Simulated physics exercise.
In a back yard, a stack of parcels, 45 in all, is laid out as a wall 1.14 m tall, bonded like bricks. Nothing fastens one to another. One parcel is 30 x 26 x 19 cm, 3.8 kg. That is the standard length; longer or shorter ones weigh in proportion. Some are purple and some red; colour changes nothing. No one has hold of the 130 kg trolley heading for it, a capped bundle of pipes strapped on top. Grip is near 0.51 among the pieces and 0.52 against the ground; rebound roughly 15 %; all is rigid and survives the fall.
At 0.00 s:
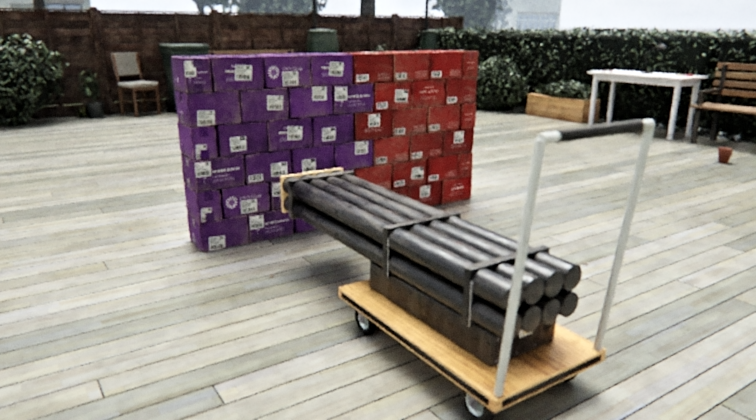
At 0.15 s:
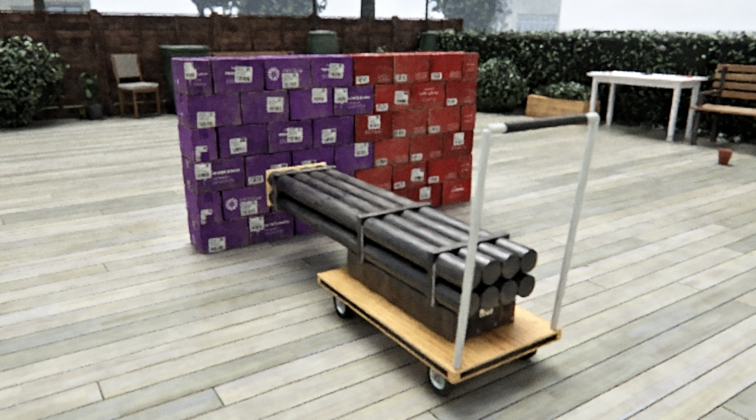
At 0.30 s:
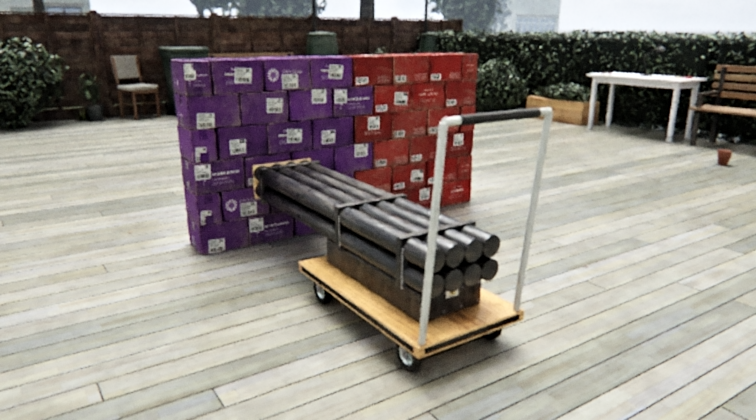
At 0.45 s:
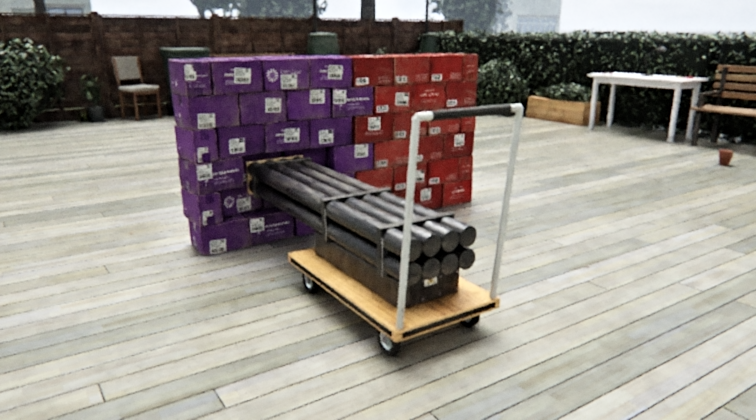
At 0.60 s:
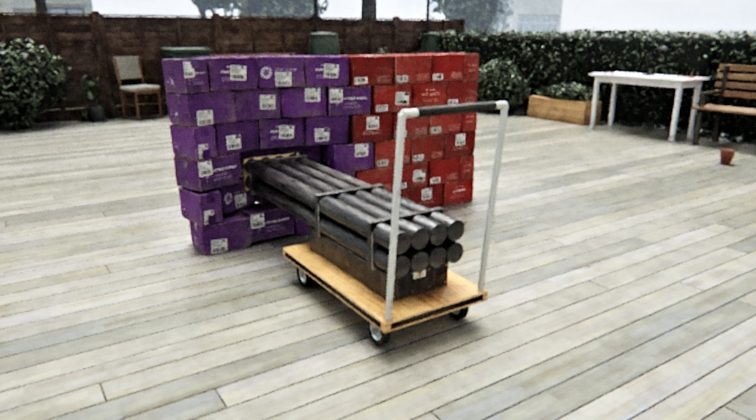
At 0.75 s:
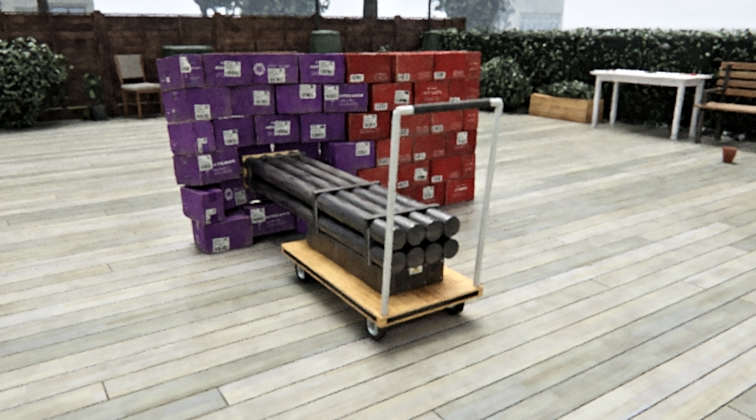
A wall of stacked parcels, purple on the left and red on the right, stands on a pale plank deck, viewed from slightly above by a still camera. A wooden trolley with a white handle carries strapped dark cylinders, before a hedge, chair, white table and bench. The trolley rolls leftward and away, and its load pushes into the purple side, shoving parcels back and opening gaps.
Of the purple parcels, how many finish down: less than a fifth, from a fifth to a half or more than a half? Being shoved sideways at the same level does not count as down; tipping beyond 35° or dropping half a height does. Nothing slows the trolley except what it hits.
It comes to more than a half.
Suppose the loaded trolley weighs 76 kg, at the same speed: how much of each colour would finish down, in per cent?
In that case red 0, purple 0 per cent.
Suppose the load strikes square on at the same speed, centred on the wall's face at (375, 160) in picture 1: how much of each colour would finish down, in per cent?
In that case red 0, purple 0 per cent.
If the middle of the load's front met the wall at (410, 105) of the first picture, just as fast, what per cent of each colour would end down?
In that case red 70, purple 10 per cent.
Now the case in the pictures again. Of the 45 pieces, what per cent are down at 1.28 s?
At that moment 35 per cent.
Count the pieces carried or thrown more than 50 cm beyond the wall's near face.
Roughly 16 of them.
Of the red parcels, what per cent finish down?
By colour: Red 0 per cent.
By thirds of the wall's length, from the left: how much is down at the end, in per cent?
In per cent: Left 80, middle 30, right 0.
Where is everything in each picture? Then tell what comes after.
In the first picture (each place is the centre of the face we see best), load (285, 190) 42 cm short of the wall; top purple parcel (239, 74); top red parcel (447, 65); all as stacked.
Load (270, 183) 21 cm short of the wall; top purple parcel (239, 75), in the second picture.
Load (257, 177) 16 mm short of the wall; top purple parcel (239, 77), in the third picture.
Load (250, 173) 13 cm into the wall's line; top purple parcel (238, 77) moved 24 mm; 16 have shifted, in the fourth picture.
Load (246, 170) 21 cm into the wall's line; top purple parcel (234, 74) moved 10 cm; 21 have shifted, in the fifth picture.
Load (246, 167) 25 cm into the wall's line; top purple parcel (228, 70) tilted 4°; top red parcel (450, 66); 22 have shifted, in the sixth picture.
By 0.98 s, load 29 cm past the wall's line, still rolling; none of the 24 purple parcels down (0 of 45 in all colours); top purple parcel tilted 16°.
By 1.28 s, load 31 cm past the wall's line, stopped; 16 of the 24 purple parcels down (16 of 45 in all colours); top purple parcel tilted 28°, 26 cm lower.
By 1.72 s, load 29 cm past the wall's line, stopped; 16 of the 24 purple parcels down (16 of 45 in all colours); top purple parcel on its side.
When it is over (2.6 s), load 28 cm past the wall's line, stopped; 16 of the 24 purple parcels down (16 of 45 in all colours); top purple parcel on its side; top red parcel unmoved. That is 67 per cent. In pixels of the last frame, middles, top purple parcel near (187, 161), top red parcel near (439, 66).
